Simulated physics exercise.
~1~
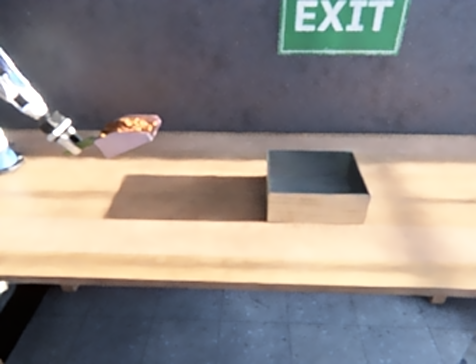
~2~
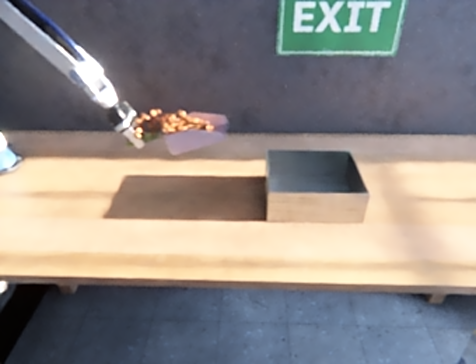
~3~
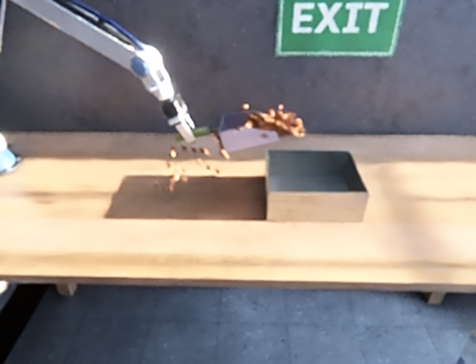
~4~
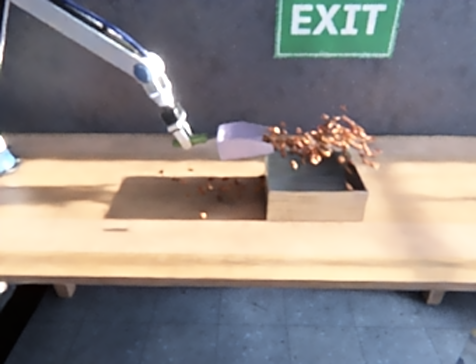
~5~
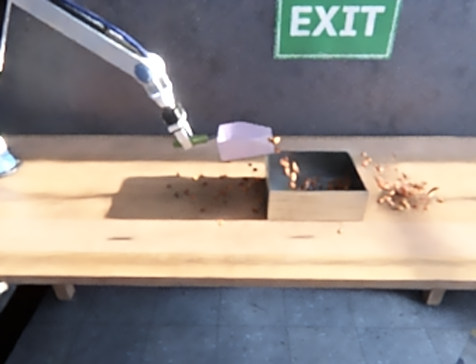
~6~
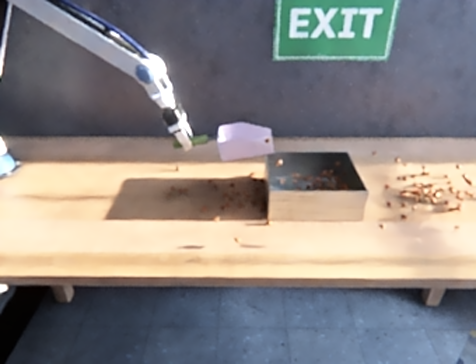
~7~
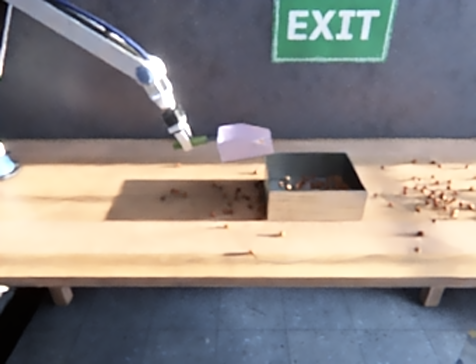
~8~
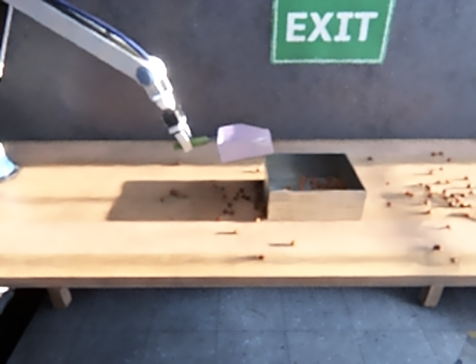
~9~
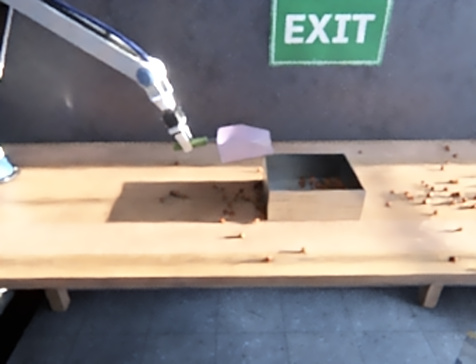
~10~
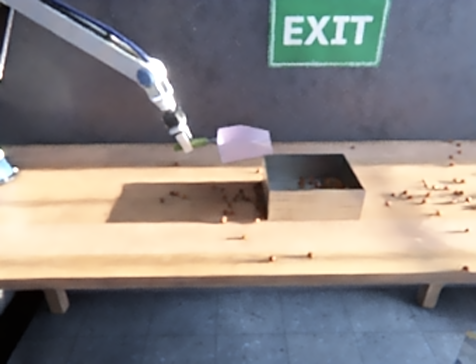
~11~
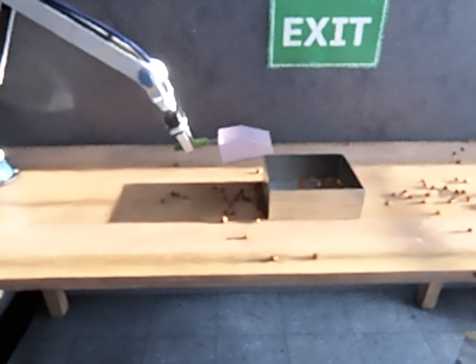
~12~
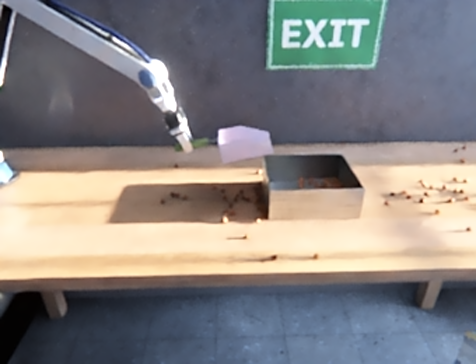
A robot arm swung a scoop of hazelnuts right over a wooden table and stopped abruptly, flinging the nuts forward; some landed in the open box, while many others scattered across the table on both sides and came to rest.
